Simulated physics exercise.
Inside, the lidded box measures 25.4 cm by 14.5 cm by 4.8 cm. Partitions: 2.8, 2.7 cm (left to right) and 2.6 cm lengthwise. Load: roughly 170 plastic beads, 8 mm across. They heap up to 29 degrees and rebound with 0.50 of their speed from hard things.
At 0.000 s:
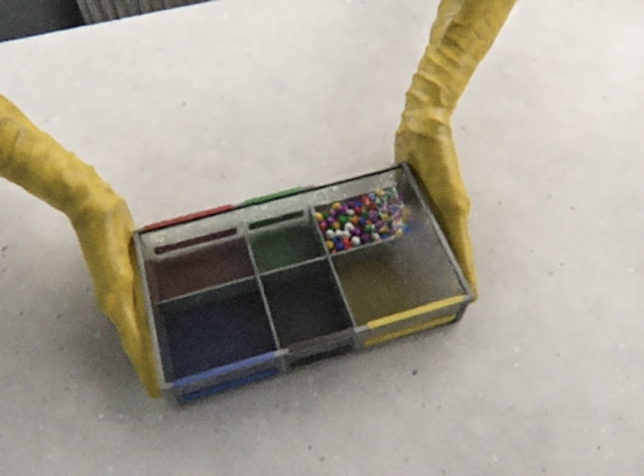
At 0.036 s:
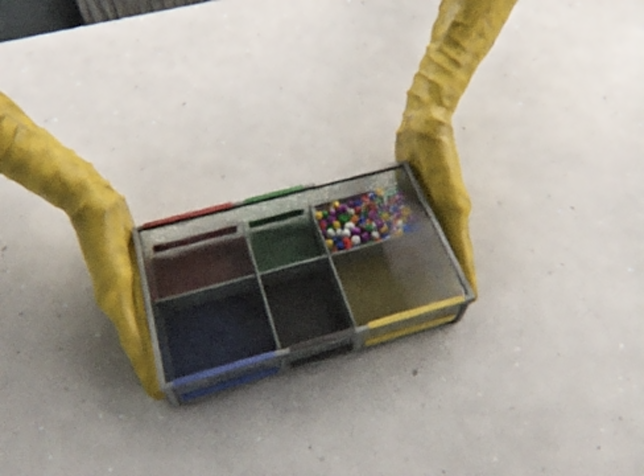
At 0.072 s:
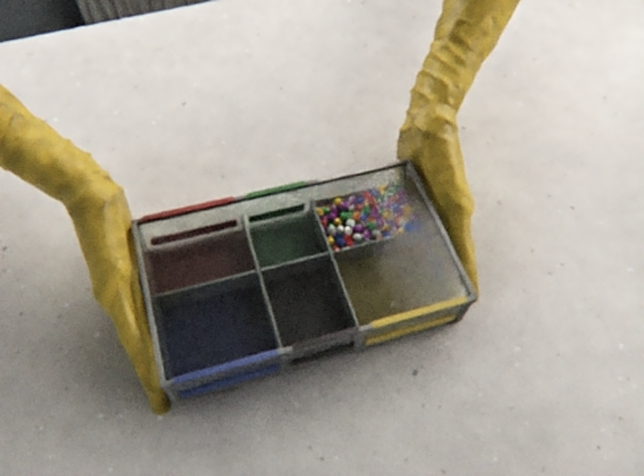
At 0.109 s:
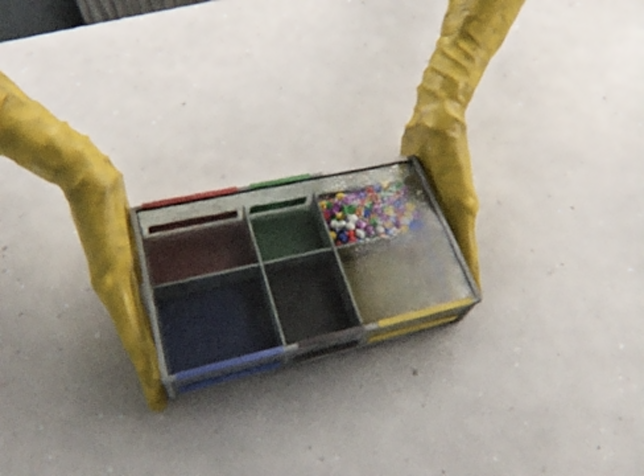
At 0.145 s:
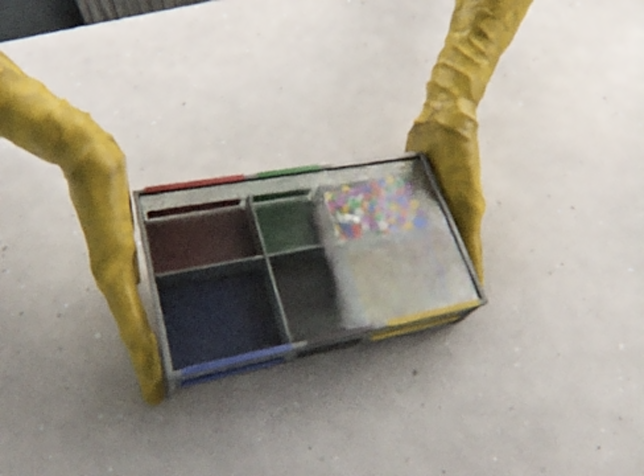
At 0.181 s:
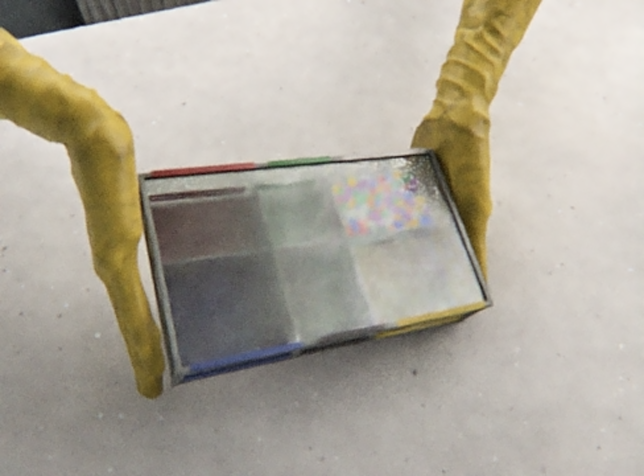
Two yellow-gloved hands grip the left and right ends of a clear-lidded, divided box above a pale, speckled surface, seen from above at a slight angle by a still camera. The box has red, green, blue, dark and yellow sections, with many multicoloured beads clustered at the upper right. The hands tilt the box slightly, then further, as a whitish glare spreads across the lid from the right, blurring the beads and dividers.
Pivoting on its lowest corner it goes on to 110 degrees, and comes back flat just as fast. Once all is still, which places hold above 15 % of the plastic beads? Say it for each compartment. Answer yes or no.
Red no, blue no, green no, yellow yes, white yes, black no.
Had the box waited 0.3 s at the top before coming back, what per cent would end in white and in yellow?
White 45; yellow 55.
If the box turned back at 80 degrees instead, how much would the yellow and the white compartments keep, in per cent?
Yellow 35; white 65.
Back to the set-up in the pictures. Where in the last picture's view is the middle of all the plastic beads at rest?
At about (413, 268).
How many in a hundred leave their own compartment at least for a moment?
Some 60 per cent.
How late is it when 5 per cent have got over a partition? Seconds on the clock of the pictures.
Near 0.60 s.
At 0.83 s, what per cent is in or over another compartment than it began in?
Some 35 per cent.
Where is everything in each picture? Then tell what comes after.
Box tilt 0 degrees, front corners at (165, 386) and (467, 296); white 100 %, in the first picture.
Box tilt 1 degrees, front corners at (165, 385) and (468, 296), in the second picture.
Box tilt 3 degrees, front corners at (166, 382) and (471, 297), lowest corner right front, in the third picture.
Box tilt 8 degrees, front corners at (168, 378) and (475, 298), lowest corner right front, in the fourth picture.
Box tilt 13 degrees, front corners at (173, 373) and (481, 300), lowest corner right front, in the fifth picture.
Box tilt 19 degrees, front corners at (181, 368) and (487, 302), lowest corner right front; white 100 %. The box's pace is about 160 degrees a second, in the sixth picture.
Then, at 0.83 s, tilt 110 degrees; yellow 35 %, white 65 %.
After 1.27 s, tilt 48 degrees; yellow 55 %, white 45 %.
After 1.78 s, tilt 0 degrees; yellow 60 %, white 40 %.
In the end, at 2.4 s, red 0 %, blue 0 %, green 0 %, yellow 60 %, white 40 %, black 0 %.
